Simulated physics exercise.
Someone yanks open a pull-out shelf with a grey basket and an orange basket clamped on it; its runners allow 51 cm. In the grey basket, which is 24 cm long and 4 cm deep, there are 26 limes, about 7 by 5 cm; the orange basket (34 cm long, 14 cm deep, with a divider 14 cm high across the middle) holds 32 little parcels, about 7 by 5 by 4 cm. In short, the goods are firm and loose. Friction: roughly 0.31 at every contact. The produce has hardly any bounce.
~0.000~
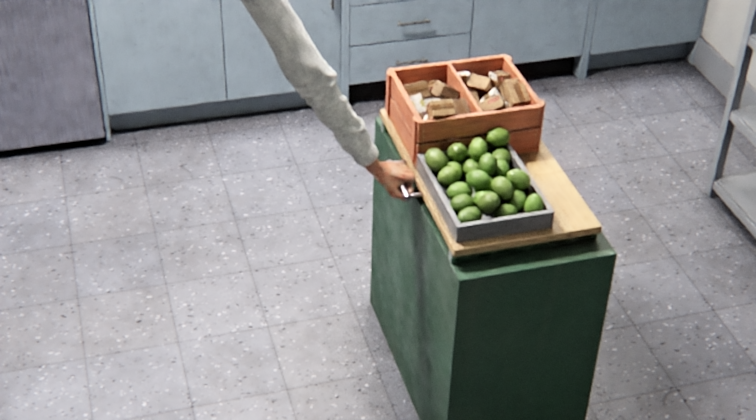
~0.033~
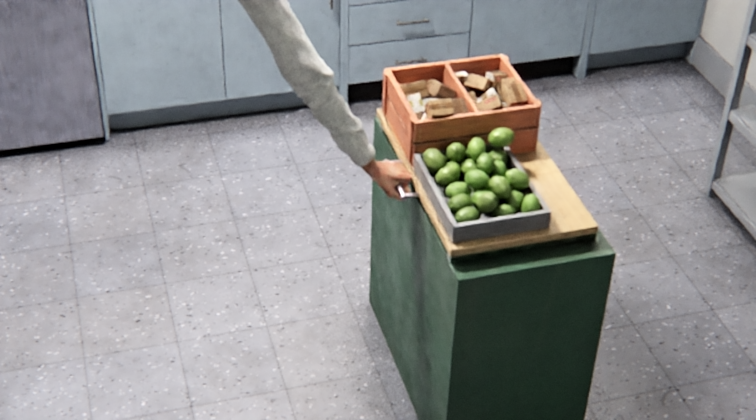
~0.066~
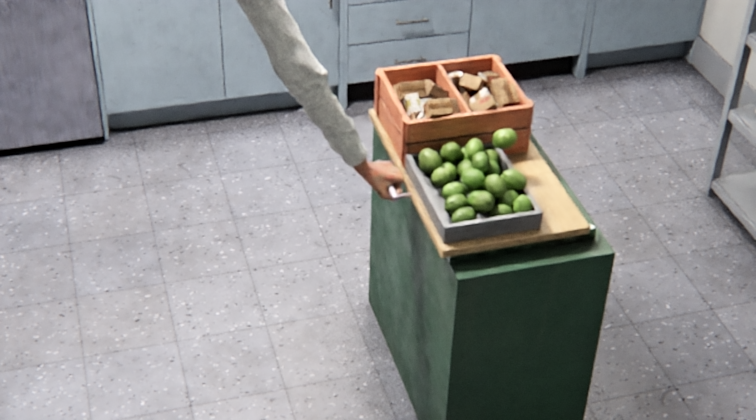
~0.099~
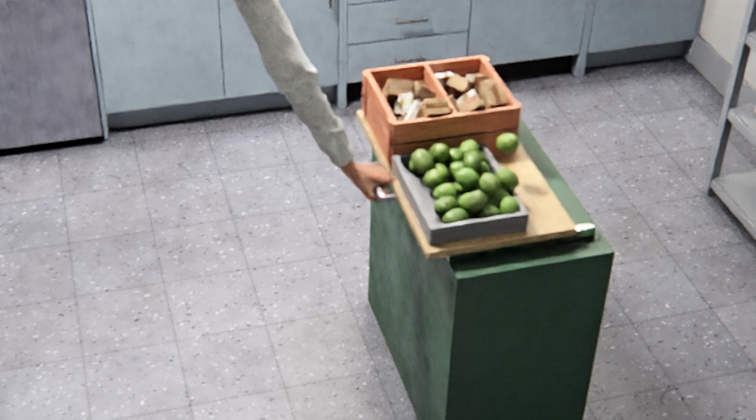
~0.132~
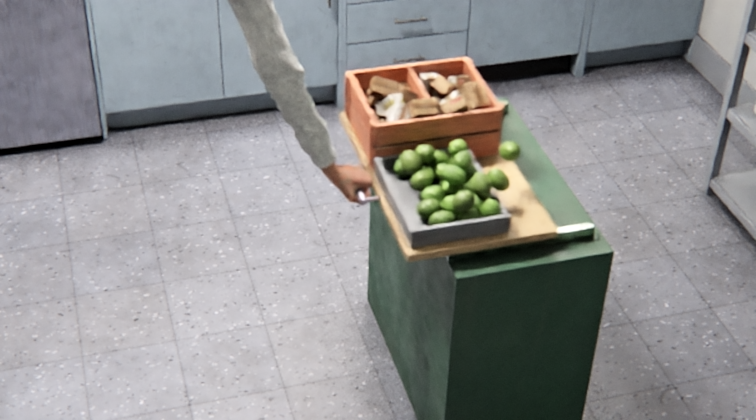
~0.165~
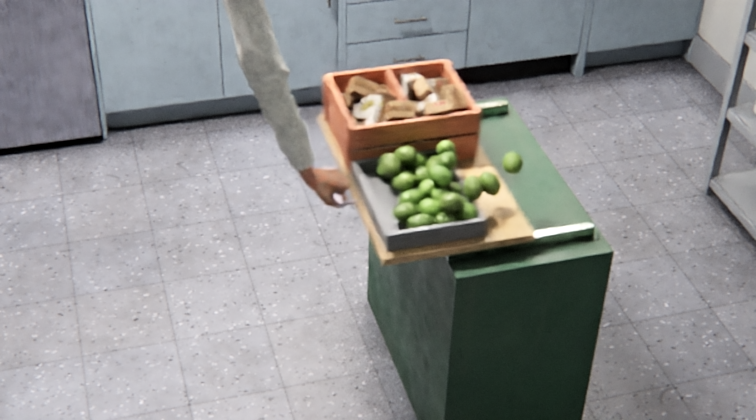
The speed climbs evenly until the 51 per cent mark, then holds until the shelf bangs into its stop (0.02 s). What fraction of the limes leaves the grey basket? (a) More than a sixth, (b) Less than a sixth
Answer: A.
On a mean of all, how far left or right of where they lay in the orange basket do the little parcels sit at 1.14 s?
Mean shift: Around 2 cm, rightward.
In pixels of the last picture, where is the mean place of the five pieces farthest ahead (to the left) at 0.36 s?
I'd say near (234, 157).
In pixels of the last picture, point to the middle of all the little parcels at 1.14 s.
The middle is around (299, 138).
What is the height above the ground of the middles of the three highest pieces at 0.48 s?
Mean height: Near 110 cm.
After 0.28 s, the shelf hits its stop.
After 0.36 s, grey basket 18 in, 8 out and orange basket 32 in, 0 out.
After 0.48 s, grey basket 16 in, 10 out and orange basket 31 in, 1 out.
After 0.70 s, grey basket 16 in, 10 out and orange basket 30 in, 2 out.
When it is over (at 1.14 s), grey basket 16 in, 10 out and orange basket 30 in, 2 out. Asked share, 10 of 26, 38 per cent.
